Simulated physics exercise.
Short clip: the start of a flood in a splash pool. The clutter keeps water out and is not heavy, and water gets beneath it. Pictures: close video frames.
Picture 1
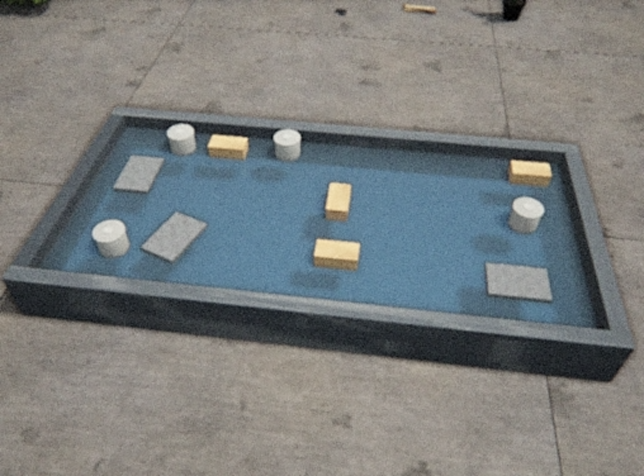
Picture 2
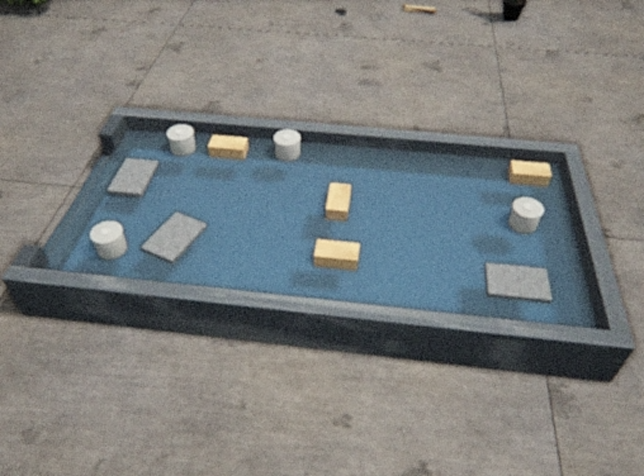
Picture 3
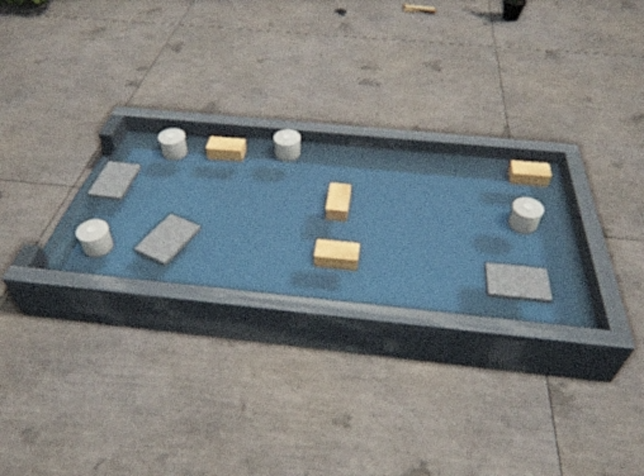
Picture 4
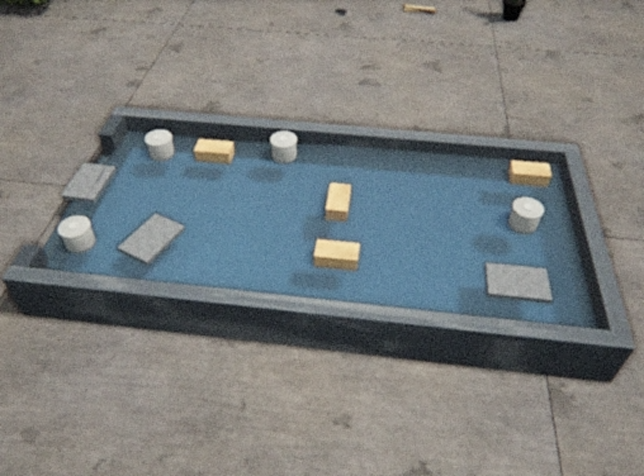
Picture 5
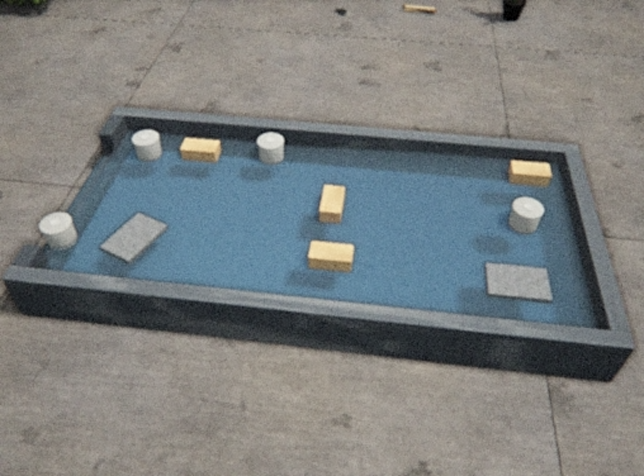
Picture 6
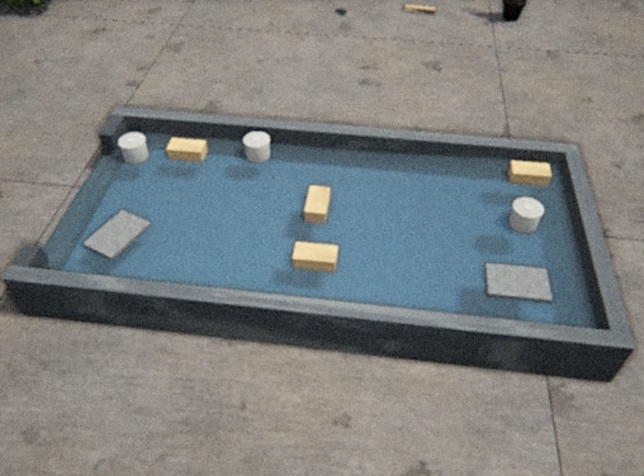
The clip opens on blue water in a walled pool, dotted with white cylinders, yellow blocks and flat grey slabs. A gap appears in the left wall, and the nearest pieces drift left; a slab, then a cylinder, pass out of view there as the middle pieces follow and the right-hand ones stay put.
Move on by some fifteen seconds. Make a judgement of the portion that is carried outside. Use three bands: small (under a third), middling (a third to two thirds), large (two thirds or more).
Large.
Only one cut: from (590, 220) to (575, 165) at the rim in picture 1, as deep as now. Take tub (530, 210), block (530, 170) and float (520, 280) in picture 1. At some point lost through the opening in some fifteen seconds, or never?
The three read escape, escape and escape, respectively.
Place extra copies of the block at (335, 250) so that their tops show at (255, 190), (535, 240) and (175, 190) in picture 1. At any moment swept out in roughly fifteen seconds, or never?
Going through them one by one: Escaped / remained / escaped.
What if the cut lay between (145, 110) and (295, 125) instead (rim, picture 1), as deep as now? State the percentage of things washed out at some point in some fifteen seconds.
About 60 %.
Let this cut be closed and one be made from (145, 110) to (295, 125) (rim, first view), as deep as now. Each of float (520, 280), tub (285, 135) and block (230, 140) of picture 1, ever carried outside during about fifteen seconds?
Item one: Remains; item two: Leaves; item three: Leaves.
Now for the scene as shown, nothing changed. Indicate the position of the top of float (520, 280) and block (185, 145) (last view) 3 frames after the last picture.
Look for them close to (487, 283) and (145, 146).
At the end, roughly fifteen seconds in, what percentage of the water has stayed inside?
I'd put it near 46 per cent.
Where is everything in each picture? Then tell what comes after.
In the first frame, a float at (174, 235) floats; a tub at (180, 132), afloat; 0 of 11 have shifted.
In the second frame, a float at (174, 235) floats; a tub at (180, 132), afloat; 1 of 11 have shifted.
In the third frame, a float at (168, 237), afloat, close to its start; a tub at (172, 136) floats, close to its start; 4 of 11 have shifted.
In the fourth frame, a float at (151, 236) floats, close to its start; a tub at (158, 138), afloat, close to its start; 5 of 11 have shifted.
In the fifth frame, a float at (134, 236), afloat, a stride from its start; a tub at (146, 138), afloat, close to its start; 6 of 11 have shifted.
In the sixth frame, a float at (117, 232), afloat, a stride from its start; a tub at (132, 141) floats, a stride from its start; 8 of 11 have shifted.
A moment on, 4 of 11 are out; 7 afloat.
Next, 5 of 11 are out; 6 afloat.
Later, 8 of 11 are out; 3 afloat.
In the end, 8 of 11 are out; 3 afloat.
